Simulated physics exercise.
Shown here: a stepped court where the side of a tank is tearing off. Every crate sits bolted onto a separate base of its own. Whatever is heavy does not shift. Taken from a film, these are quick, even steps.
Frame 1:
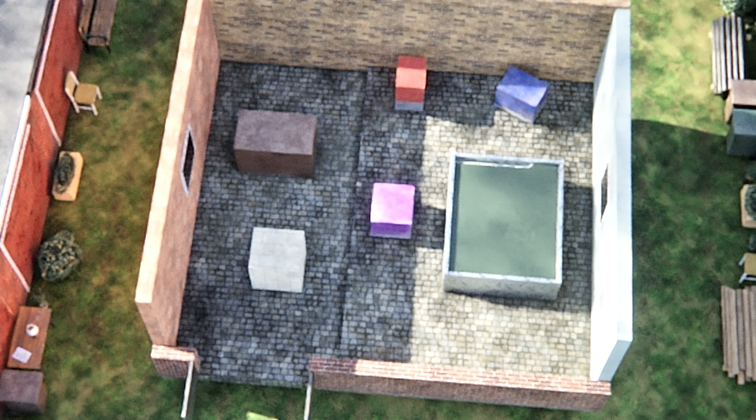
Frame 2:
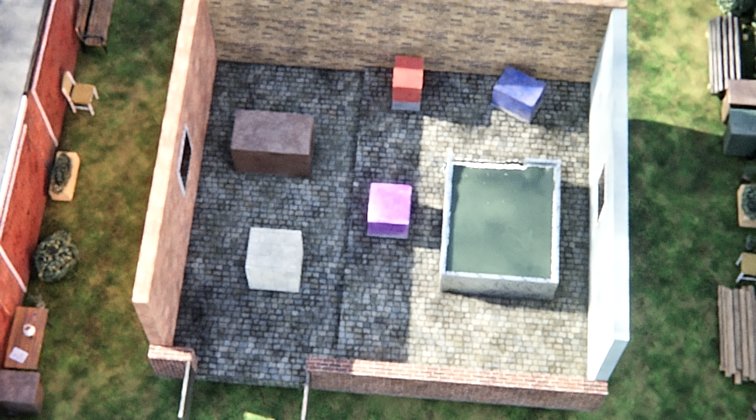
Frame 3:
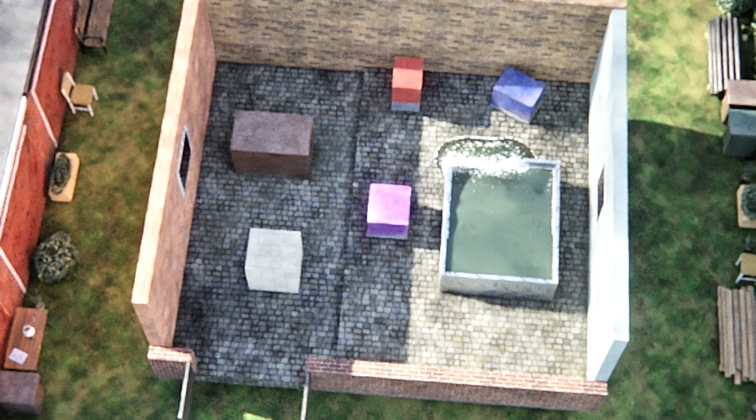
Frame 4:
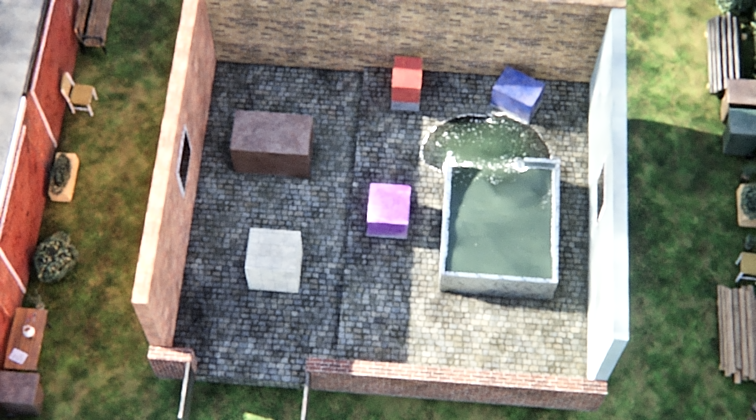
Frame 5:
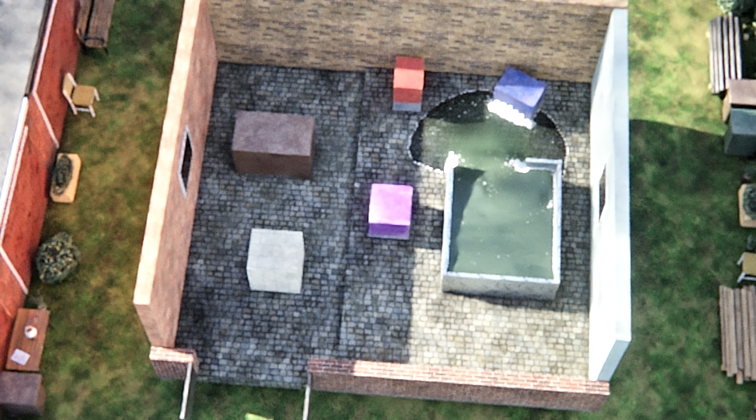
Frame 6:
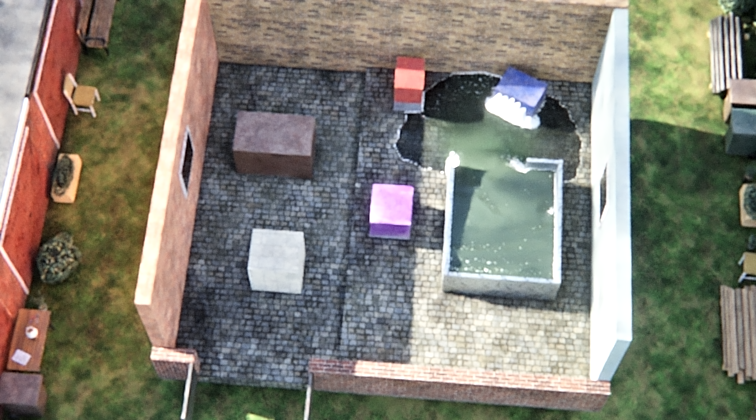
Greenish water bursts through the far side of an open, pale-rimmed tank on the right of a walled, cobbled court, seen from high above with grass on both sides. Around it sit a purple block, a red one and a blue one by the back wall, and brown and whitish ones at left. The foaming water spreads backward and sideways, reaching the blue block and then the red, while the view barely shifts.
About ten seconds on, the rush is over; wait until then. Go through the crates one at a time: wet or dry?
Outcome: The red crate ends up with water on it, the purple crate ends up with water on it, the blue crate ends up with water on it.
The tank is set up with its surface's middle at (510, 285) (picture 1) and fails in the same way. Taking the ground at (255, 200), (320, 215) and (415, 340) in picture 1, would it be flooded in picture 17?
Results in order - left untouched, left untouched, left untouched.
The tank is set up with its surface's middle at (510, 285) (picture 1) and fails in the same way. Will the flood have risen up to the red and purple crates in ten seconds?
Red crate: Reached; purple crate: Reached.
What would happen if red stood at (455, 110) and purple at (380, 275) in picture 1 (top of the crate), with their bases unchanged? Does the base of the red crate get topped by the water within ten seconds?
Answer: Red crate gets flooded.
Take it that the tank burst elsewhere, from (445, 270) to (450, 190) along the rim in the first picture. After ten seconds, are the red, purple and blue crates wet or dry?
As I see it, the red crate avoids the flood, the purple crate is overtopped and the blue crate is overtopped.
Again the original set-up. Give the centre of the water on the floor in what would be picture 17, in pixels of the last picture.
The balance point is around (485, 169).
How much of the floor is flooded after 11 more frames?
That's roughly 30 per cent.
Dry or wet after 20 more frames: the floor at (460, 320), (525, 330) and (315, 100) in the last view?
First spared, second spared, third inundated.
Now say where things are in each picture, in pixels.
The first frame shows the open tank at (505, 218) is whole and still.
In the second frame, the front is at a hidden place, out from the gap on the open tank's far side.
In the third frame, water pours out on the open tank's far side and has run to (528, 152).
In the fourth frame, the front is at (516, 121), out from the gap on the open tank's far side.
In the fifth frame, the front is at (479, 94), out from the gap on the open tank's far side.
In the sixth frame, water pours out on the open tank's far side and has run to (459, 75).
A moment on, water covers 20 % of the floor; the red crate water round its plinth, the purple crate not reached, the blue crate water round its plinth.
Next, water covers 30 % of the floor; the red crate water round its plinth, the purple crate not reached, the blue crate water round its plinth.
Then, water covers 45 % of the floor; the red crate water round its plinth, the purple crate water round its plinth, the blue crate water round its plinth.
Later, water covers 75 % of the floor; the red crate water round its plinth, the purple crate water round its plinth, the blue crate water round its plinth.
In the end, water covers 100 % of the floor; the red crate was topped, the purple crate was topped, the blue crate was topped.
